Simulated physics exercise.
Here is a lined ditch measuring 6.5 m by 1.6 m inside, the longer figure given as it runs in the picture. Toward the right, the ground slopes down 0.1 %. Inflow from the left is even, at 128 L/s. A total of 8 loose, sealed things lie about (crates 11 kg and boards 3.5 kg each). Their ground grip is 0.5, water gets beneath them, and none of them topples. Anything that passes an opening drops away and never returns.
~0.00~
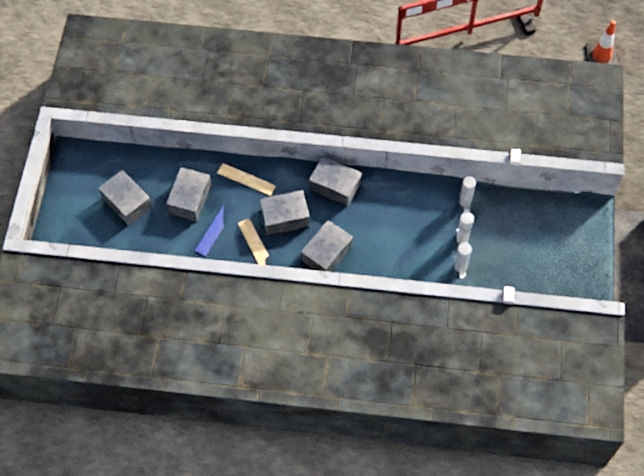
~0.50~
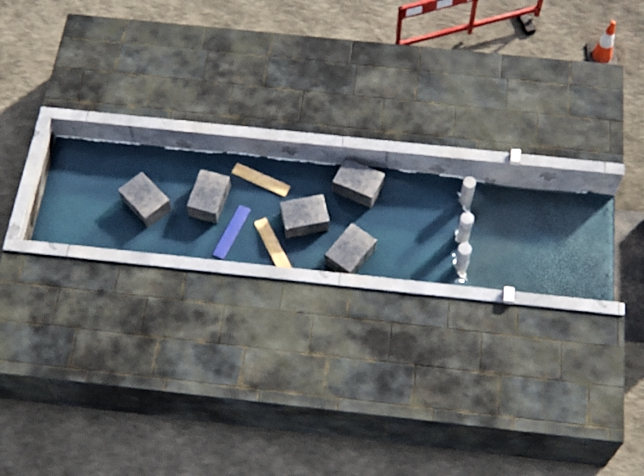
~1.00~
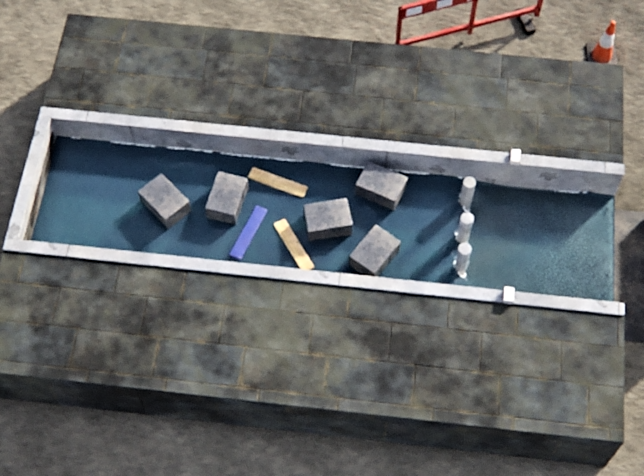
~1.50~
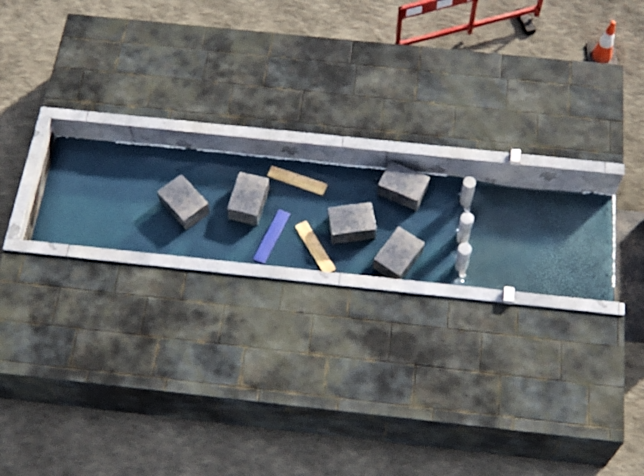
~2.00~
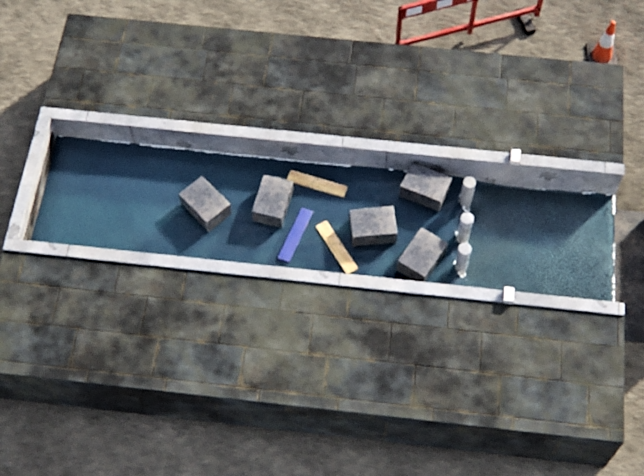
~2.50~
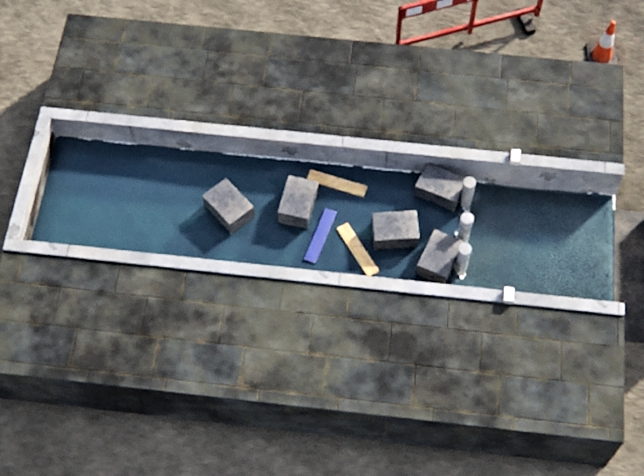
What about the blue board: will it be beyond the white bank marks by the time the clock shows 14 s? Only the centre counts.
Result for the blue board: It remains behind.
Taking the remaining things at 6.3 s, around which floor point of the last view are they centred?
The centre sits near (408, 229).
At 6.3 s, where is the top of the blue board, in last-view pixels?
Roughly at (396, 227) in the last picture.
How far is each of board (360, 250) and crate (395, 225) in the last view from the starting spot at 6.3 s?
The one named first has moved 200 cm, the other 150 cm.
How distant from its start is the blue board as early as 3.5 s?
Displacement by then near 150 cm.
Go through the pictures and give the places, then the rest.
The blue board at (215, 229) floats; 16 cm deep round most things; 0 of 8 have shifted, in the first picture.
The blue board at (232, 232), afloat, 19 cm from its start; 16 cm deep round most things; 8 of 8 have shifted, in the second picture.
The blue board at (249, 232) floats, 38 cm from its start; about 1420 L in view; 8 of 8 have shifted, in the third picture.
The blue board at (272, 236), afloat, 65 cm from its start; about 1420 L in view; 8 of 8 have shifted, in the fourth picture.
The blue board at (296, 234) floats, 92 cm from its start; 16 cm deep round most things; 8 of 8 have shifted, in the fifth picture.
The blue board at (321, 235), afloat, 120 cm from its start; about 1420 L in view; 8 of 8 have shifted, in the sixth picture.
After 3.5 s the blue board is near (364, 233), 1.7 m from its start, afloat; 0 of 8 are over the mark; 8 afloat.
After 6.3 s the blue board is near (396, 227), 2.1 m from its start, afloat; 0 of 8 are over the mark; 8 afloat.
After 10.0 s the blue board is near (402, 229), 2.1 m from its start, afloat; 1 of 8 are over the mark; 7 afloat.
After 14.0 s the blue board is near (402, 229), 2.1 m from its start, afloat; 1 of 8 are over the mark; 7 afloat.
